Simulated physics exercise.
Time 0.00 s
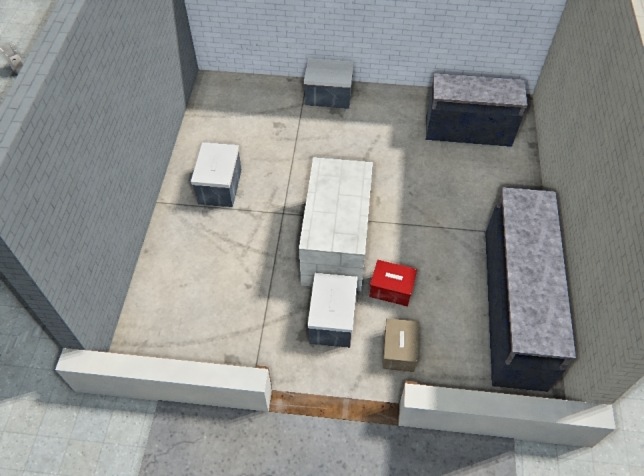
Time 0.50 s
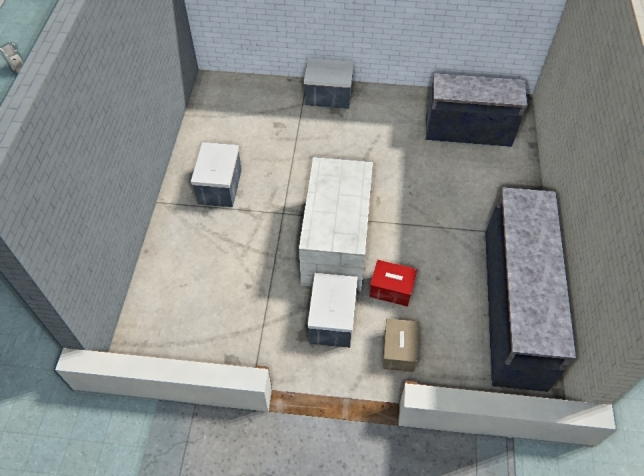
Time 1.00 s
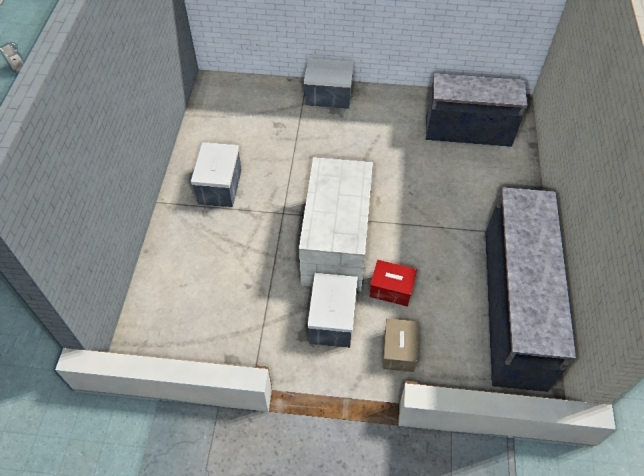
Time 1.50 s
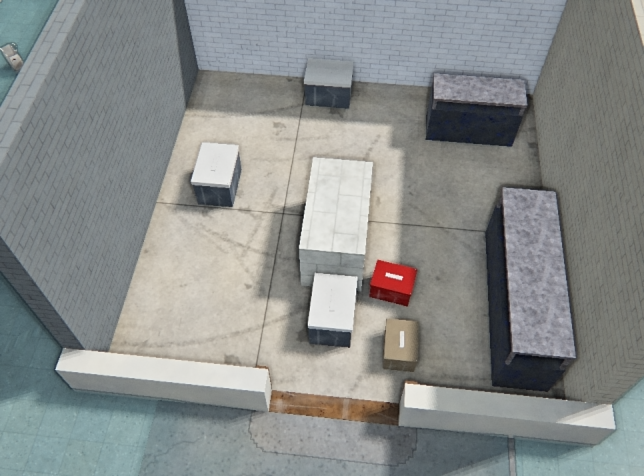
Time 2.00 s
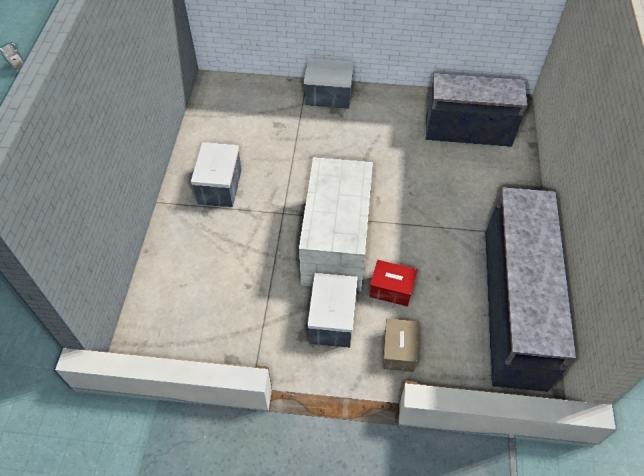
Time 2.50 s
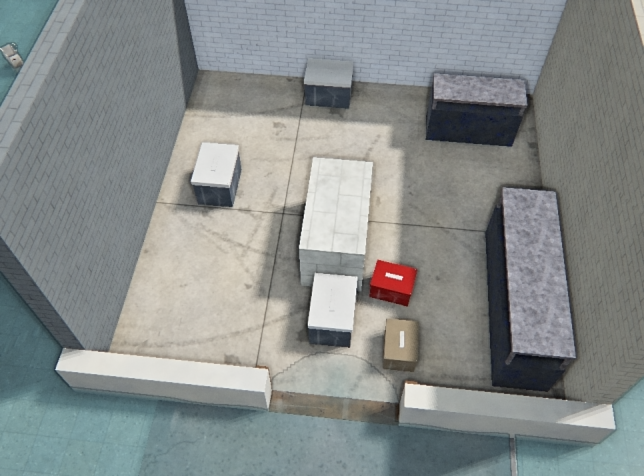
In this clip, bluish water spreads over the pavement outside a walled room holding a red container, a tan box and other pale and dark blocks, then reaches the doorway and just crosses it, while the objects stay still.
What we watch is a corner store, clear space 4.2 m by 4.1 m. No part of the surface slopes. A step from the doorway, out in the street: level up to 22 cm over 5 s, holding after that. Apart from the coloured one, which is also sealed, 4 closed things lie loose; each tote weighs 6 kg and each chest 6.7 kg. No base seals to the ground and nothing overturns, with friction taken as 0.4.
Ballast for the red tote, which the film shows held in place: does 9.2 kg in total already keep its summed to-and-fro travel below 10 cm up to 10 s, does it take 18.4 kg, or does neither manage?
Neither manages.
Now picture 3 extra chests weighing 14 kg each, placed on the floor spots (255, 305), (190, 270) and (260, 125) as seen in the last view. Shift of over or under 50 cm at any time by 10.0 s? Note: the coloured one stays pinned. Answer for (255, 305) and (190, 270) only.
The first comes out above the threshold, the second above the threshold.
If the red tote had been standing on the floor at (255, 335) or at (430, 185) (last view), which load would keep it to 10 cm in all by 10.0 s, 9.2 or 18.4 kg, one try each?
Going in order: Heavier weight required, heavier weight required.
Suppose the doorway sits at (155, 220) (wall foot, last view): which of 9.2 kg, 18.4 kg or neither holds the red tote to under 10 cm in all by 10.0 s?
I'd say the lighter one will work.
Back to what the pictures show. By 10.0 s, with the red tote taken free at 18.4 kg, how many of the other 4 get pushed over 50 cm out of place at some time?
All told, that gives 3.
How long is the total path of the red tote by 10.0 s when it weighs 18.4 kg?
I'd say close to 100 cm in total.
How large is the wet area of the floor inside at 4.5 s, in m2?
At that time the wet patch spans about 4.0 m2.
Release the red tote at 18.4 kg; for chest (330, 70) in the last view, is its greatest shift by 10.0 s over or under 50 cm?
That one is below half a metre, as it turns out.
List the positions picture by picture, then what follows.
The red tote at (394, 277) rests on the ground; water covers 0.0 m2; 0 of 5 have shifted, in the first frame.
The red tote at (394, 277) rests on the ground; water covers 0.0 m2; 0 of 5 have shifted, in the second frame.
The red tote at (394, 277) rests on the ground; 0.0 m2 under water; 0 of 5 have shifted, in the third frame.
The red tote at (394, 277), on the bottom; 0.0 m2 under water; 0 of 5 have shifted, in the fourth frame.
The red tote at (394, 277) rests on the ground; 0.0 m2 under water; 0 of 5 have shifted, in the fifth frame.
The red tote at (394, 277) rests on the ground; 0.3 m2 under water; 0 of 5 have shifted, in the sixth frame.
After 3.5 s the red tote would be 0 cm from its start with 9.2 kg and 0 cm from its start with 18.4 kg; 2 cm of water round it then.
After 4.5 s the red tote would be 25 cm from its start with 9.2 kg and 1 cm from its start with 18.4 kg; 6 cm of water round it then.
After 7.0 s the red tote would be 158 cm from its start with 9.2 kg and 56 cm from its start with 18.4 kg; 6 cm of water round it then.
After 10.0 s the red tote would be 238 cm from its start with 9.2 kg and 99 cm from its start with 18.4 kg; 7 cm of water round it then.
